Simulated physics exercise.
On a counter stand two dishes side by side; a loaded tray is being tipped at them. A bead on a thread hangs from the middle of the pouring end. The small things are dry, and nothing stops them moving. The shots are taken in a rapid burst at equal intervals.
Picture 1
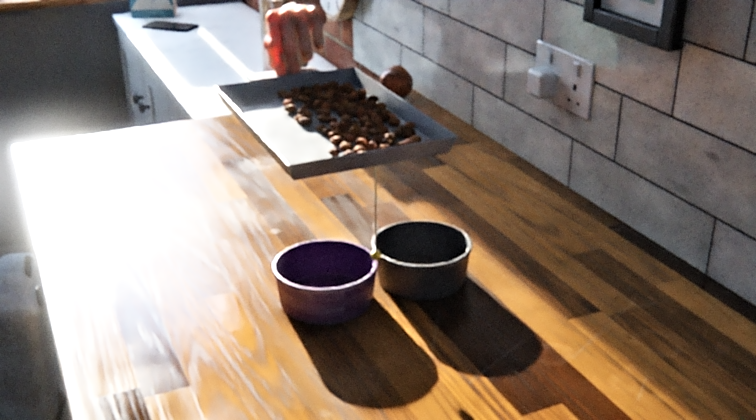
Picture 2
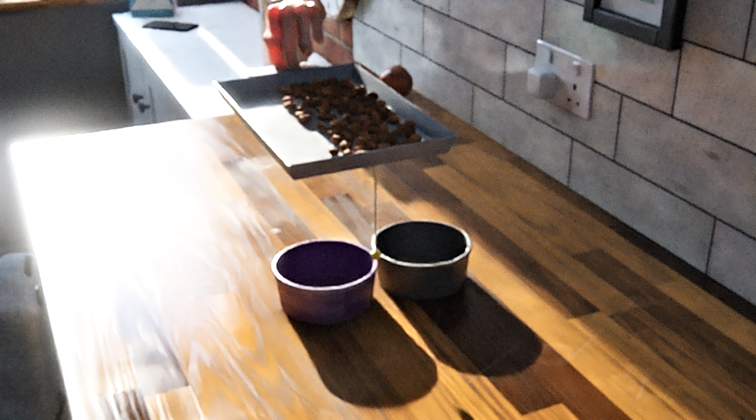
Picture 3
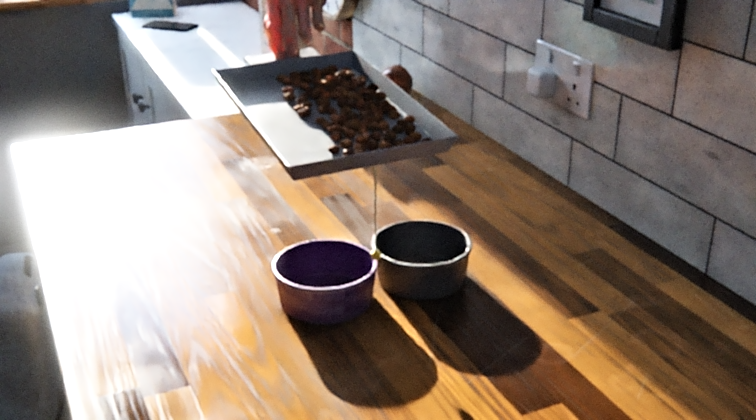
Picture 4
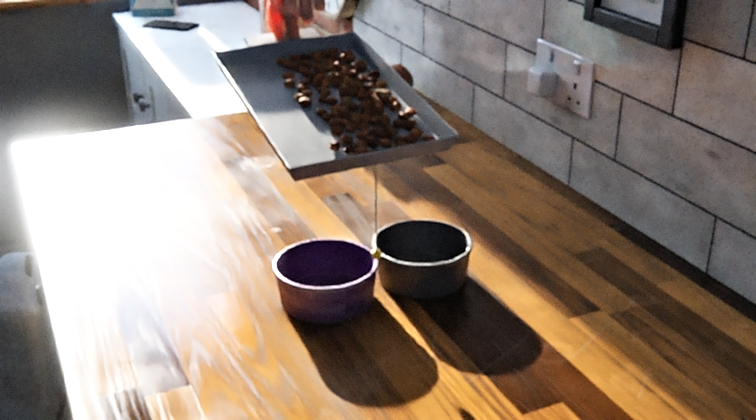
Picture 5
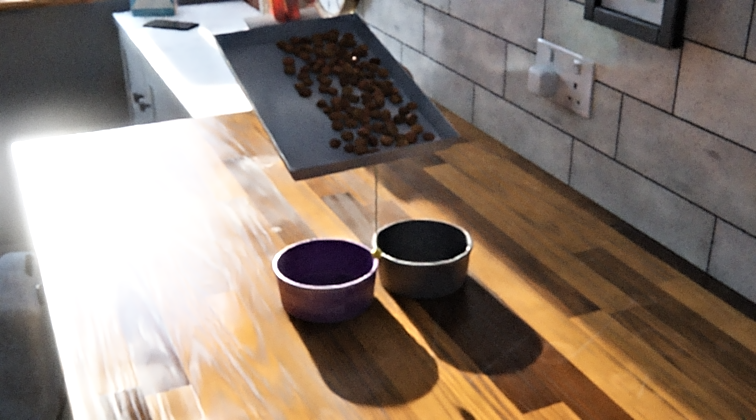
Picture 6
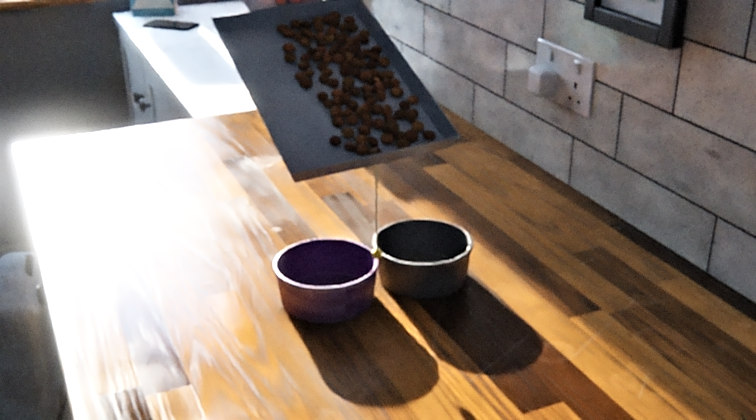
The clip shows a hand holding a flat tray of small brown pieces above a purple dish and a dark grey dish on a wooden counter, as the tray's far end rises steadily, tilting it more steeply toward them.
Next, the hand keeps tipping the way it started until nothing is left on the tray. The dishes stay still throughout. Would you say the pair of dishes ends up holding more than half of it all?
I would say no, less than half.
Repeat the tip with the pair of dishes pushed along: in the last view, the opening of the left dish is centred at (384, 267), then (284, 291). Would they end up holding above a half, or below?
Short of half and then Short of half.
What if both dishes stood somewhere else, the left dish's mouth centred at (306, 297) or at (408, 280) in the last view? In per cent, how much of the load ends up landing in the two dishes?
In order, 60 % and 40 %.
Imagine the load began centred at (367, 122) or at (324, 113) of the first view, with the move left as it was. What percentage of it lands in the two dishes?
Respectively 0 and 0 in a hundred.
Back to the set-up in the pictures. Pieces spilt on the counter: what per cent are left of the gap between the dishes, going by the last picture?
That comes to about 50 per cent of the pieces.
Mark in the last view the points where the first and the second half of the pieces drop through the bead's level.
Earlier half at (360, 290), later half at (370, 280).
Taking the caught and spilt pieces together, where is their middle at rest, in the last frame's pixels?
(376, 348).
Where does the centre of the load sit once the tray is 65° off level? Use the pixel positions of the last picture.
At about (368, 154).
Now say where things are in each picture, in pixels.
Corners of the pouring end at (293, 162) and (449, 135), level; middle of the load at (353, 113), bits of dog kibble; left dish at (345, 302); right dish at (444, 278); bead on its thread at (376, 256), in the first picture.
Corners of the pouring end at (293, 162) and (449, 135), level; middle of the load at (353, 111), in the second picture.
Corners of the pouring end at (293, 163) and (449, 134), tipped barely, lowest at the left corner; middle of the load at (353, 104), in the third picture.
Corners of the pouring end at (294, 164) and (450, 133), tipped a little, lowest at the left corner; middle of the load at (354, 93), in the fourth picture.
Corners of the pouring end at (295, 166) and (451, 133), tipped clearly, lowest at the left corner; middle of the load at (355, 82), in the fifth picture.
Corners of the pouring end at (295, 168) and (452, 133), tipped clearly, lowest at the left corner; middle of the load at (356, 72); left dish at (346, 300); right dish at (445, 277), in the sixth picture.
Soon after the last picture, tray tipped steeply; most on the tray; about a quarter in the air.
A little later, tray tipped past a quarter turn; a small part on the tray; most outside both; a small part in the air.
Later still, tray tipped past a quarter turn; all outside both.
At rest, tray tipped past a quarter turn; none in the left dish; none in the right dish; all outside both.
